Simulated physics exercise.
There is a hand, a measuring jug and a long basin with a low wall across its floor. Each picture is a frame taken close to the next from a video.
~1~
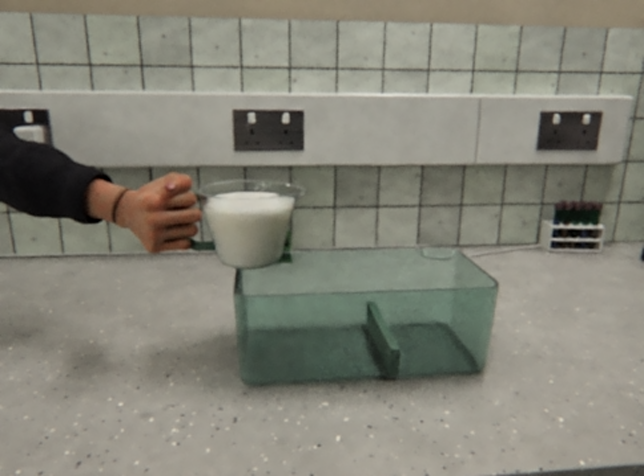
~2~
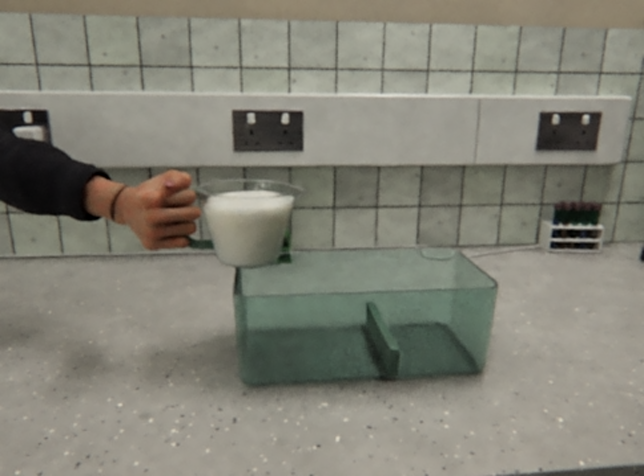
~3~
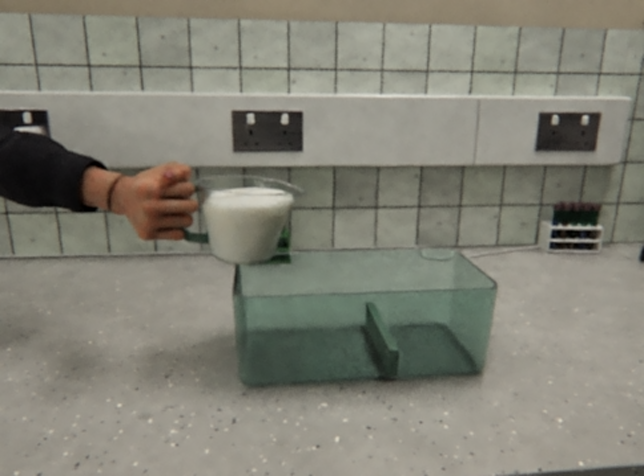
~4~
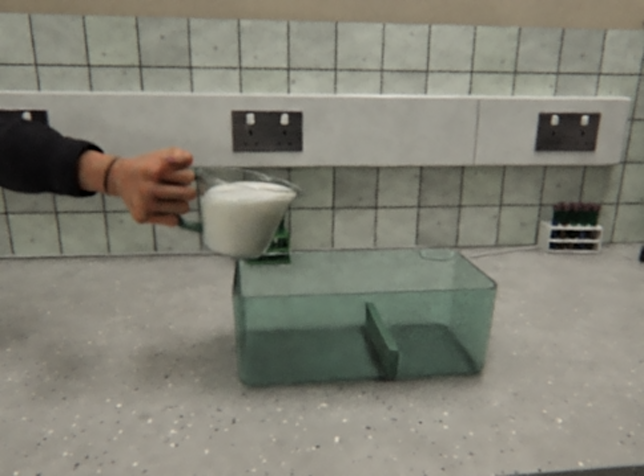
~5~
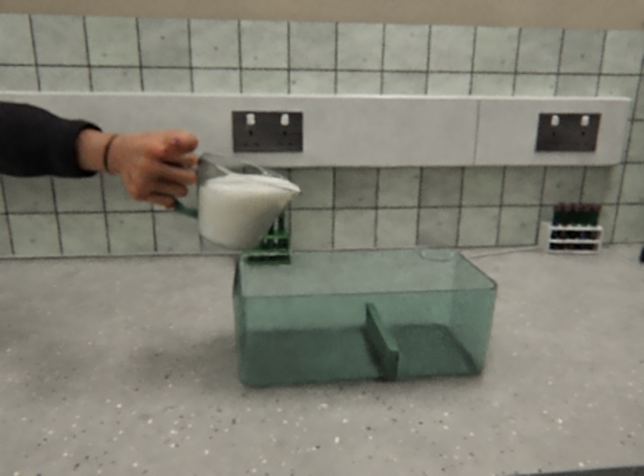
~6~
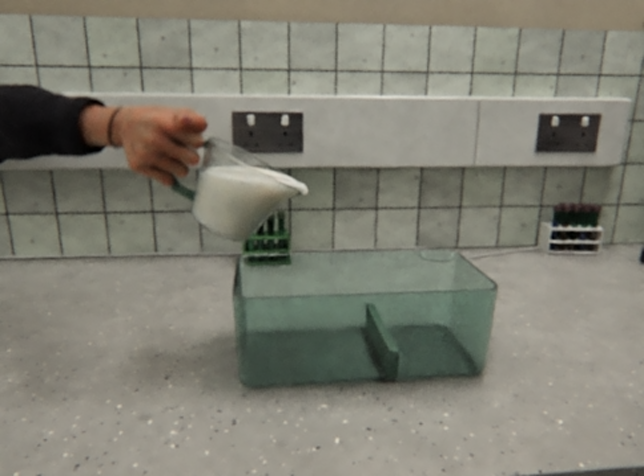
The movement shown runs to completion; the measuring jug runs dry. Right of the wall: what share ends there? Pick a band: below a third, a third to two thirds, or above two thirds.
A third to two thirds.
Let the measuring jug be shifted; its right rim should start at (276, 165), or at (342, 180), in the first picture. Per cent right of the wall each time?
Roughly 5 per cent, then roughly 75 per cent.
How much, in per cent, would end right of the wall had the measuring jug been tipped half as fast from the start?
About 20 per cent.
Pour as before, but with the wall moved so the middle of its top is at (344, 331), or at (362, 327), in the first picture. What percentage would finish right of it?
About 85 % and 80 %.
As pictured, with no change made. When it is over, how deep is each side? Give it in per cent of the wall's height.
Left 20 per cent, right 40.
A moment on, the measuring jug is tipped on its side and 51 per cent is still to pour, 10 is left of the wall and 0 right of it.
Next, the measuring jug is tipped on its side and 7 per cent is still to pour, 35 is left of the wall and 34 right of it.
Then the measuring jug is tipped on its side and 1 per cent is still to pour, 45 is left of the wall and 49 right of it.
Later the measuring jug is tipped on its side and 0 per cent is still to pour, 50 is left of the wall and 47 right of it.
Finally, 50 per cent lies left of the wall, 47 right of it and 3 outside.
